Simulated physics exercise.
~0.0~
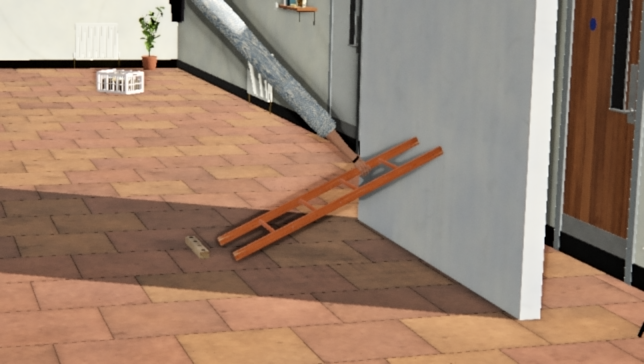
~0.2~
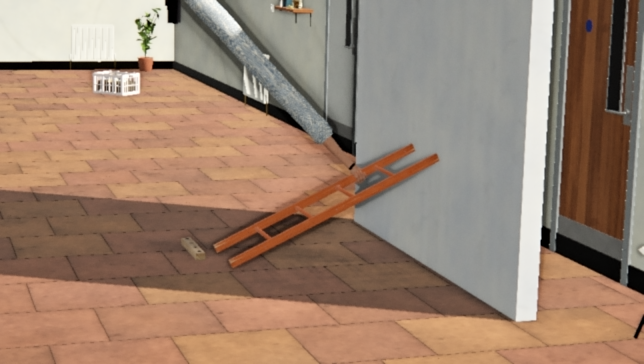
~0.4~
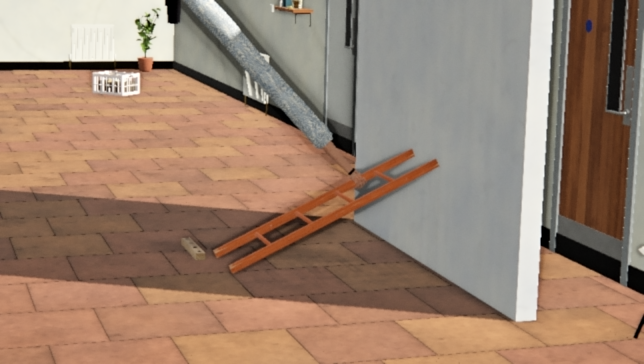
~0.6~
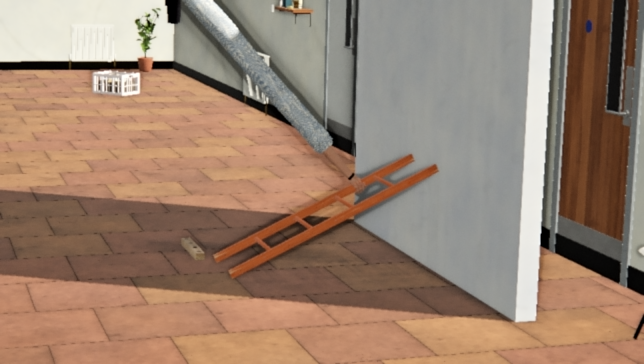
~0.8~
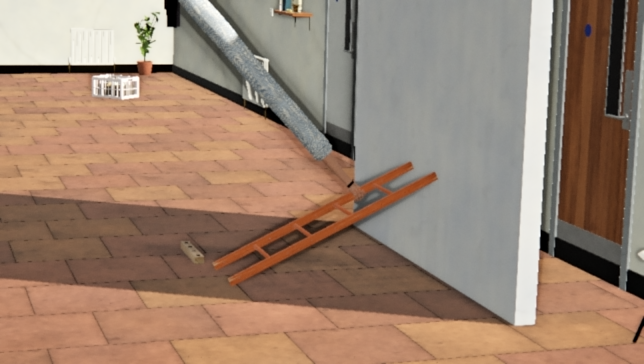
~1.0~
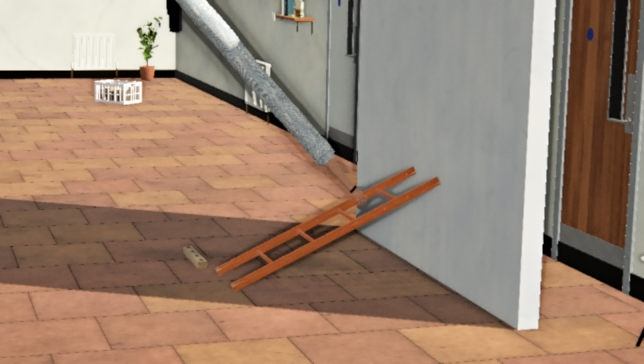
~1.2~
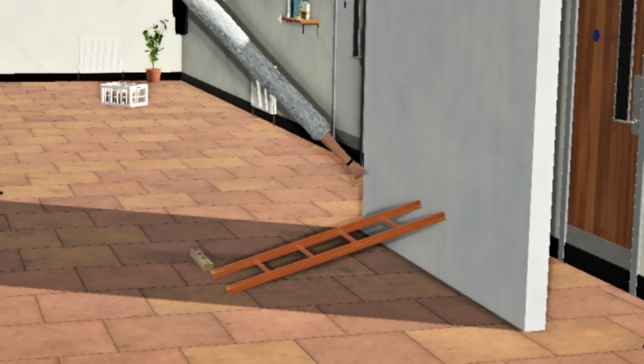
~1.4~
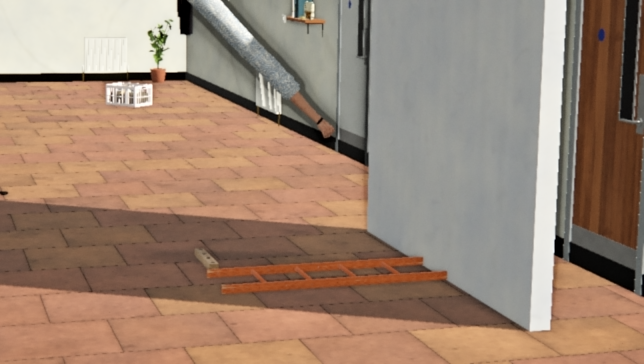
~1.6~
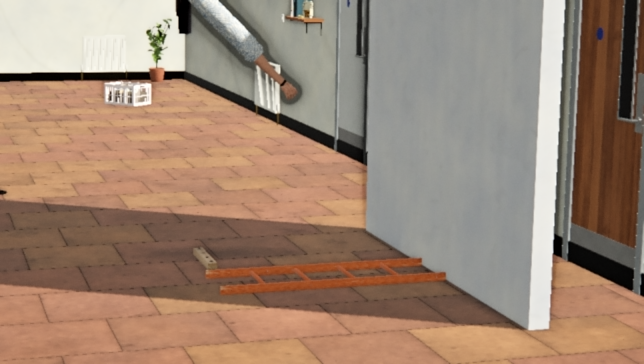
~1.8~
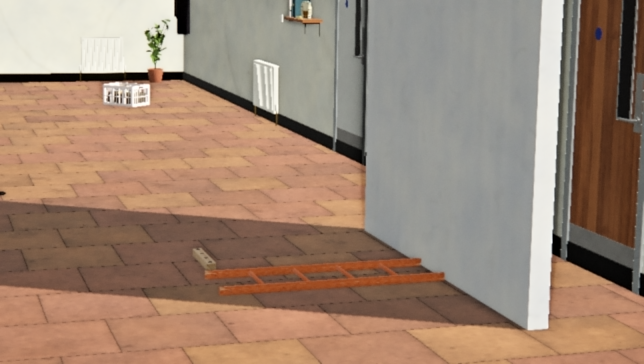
At first, an orange ladder-like rack leans at a slant against a grey wall panel on a tiled floor, with a small batten lying near its feet and an arm in a silvery sleeve reaching down behind it. The hand stays close to the rack while its upper end sinks slightly down the panel. Then the hand lets go and draws back, and the rack drops further, its slant flattening quickly. The arm withdraws up and to the left until it is out of view. In the end, the rack lies flat on the shaded tiles beside the unmoved batten.
